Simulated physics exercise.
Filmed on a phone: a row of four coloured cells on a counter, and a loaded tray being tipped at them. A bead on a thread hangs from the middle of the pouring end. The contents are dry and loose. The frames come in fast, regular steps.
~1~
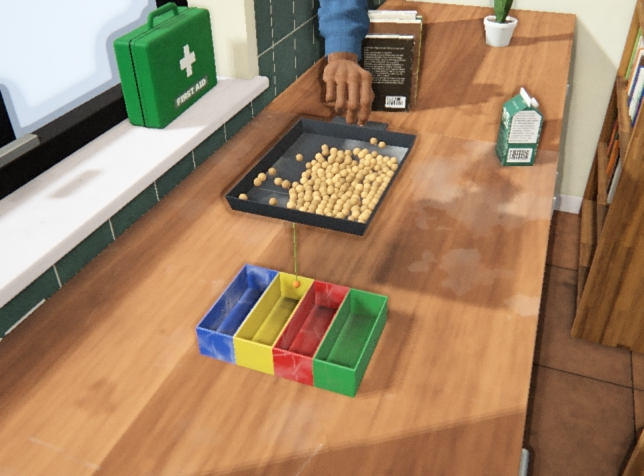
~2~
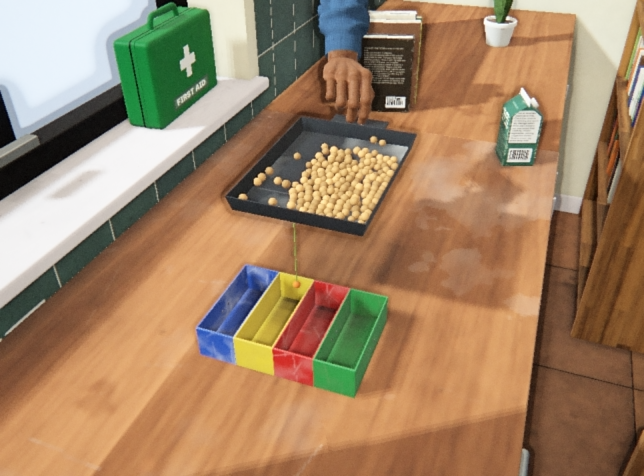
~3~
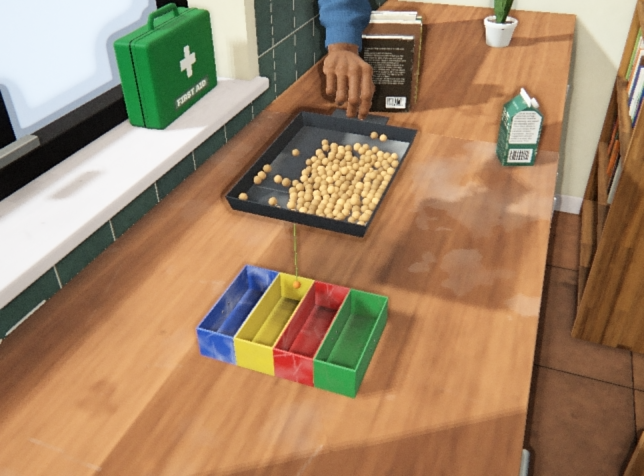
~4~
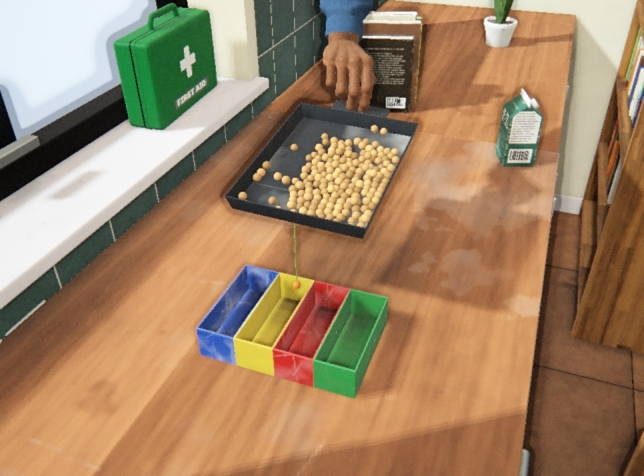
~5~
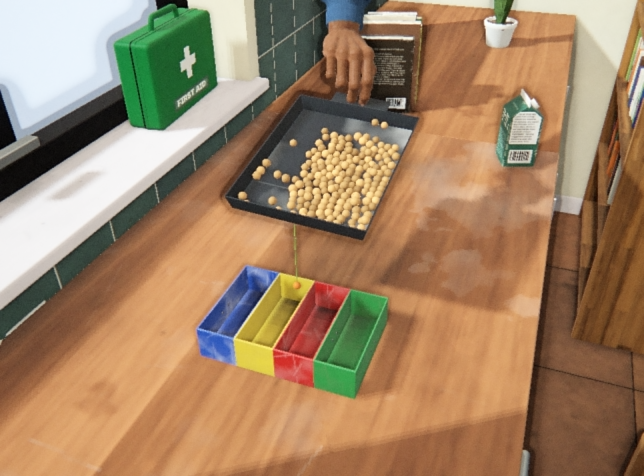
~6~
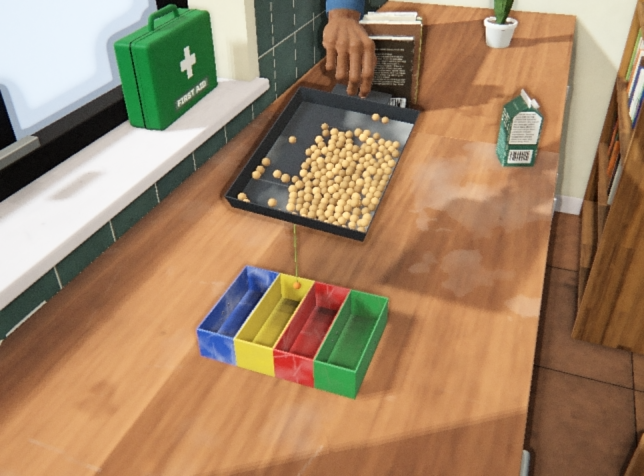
A dark tray of round wooden beads tilts gradually on a wooden counter, its far edge rising beside a blue-sleeved hand while the camera stays still, looking down from above. In front sit four joined cells, blue, yellow, red and green from left to right, with a green first aid case on the left sill. The near edge dips slightly at its right corner, and the beads shift only slightly.
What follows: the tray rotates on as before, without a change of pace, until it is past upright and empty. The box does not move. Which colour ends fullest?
Fullest: The green cell.
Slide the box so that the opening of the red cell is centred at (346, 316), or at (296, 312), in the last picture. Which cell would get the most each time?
The first try: Red. The second: Green.
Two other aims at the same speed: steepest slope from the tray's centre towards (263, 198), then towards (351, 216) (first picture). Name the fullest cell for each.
In turn: Blue; that green cell.
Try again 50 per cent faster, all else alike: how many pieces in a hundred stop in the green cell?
About 60 per cent.
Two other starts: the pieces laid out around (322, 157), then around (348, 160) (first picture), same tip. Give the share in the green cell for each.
The first gives 50 %, the second 60 %.
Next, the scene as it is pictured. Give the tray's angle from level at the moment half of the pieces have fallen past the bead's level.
Roughly 85°.
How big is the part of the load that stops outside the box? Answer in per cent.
Near 10 %.
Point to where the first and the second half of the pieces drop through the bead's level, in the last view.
The first part at (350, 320); the rest at (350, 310).
Soon after the last picture, tray tipped steeply; nearly all on the tray; a stray few in the green cell; a stray few in the red cell; a stray few falling or outside the box.
A little later, tray tipped right over; a small part on the tray; about half in the green cell; about a quarter in the red cell; a stray few in the blue cell; a stray few in the yellow cell; about a quarter falling or outside the box.
Later still, tray tipped past a quarter turn; about two thirds in the green cell; about a quarter in the red cell; a stray few in the yellow cell; a stray few in the blue cell; a small part falling or outside the box.
At rest, tray tipped past a quarter turn; about two thirds in the green cell; about a quarter in the red cell; a stray few in the yellow cell; a stray few in the blue cell; a small part outside the box.
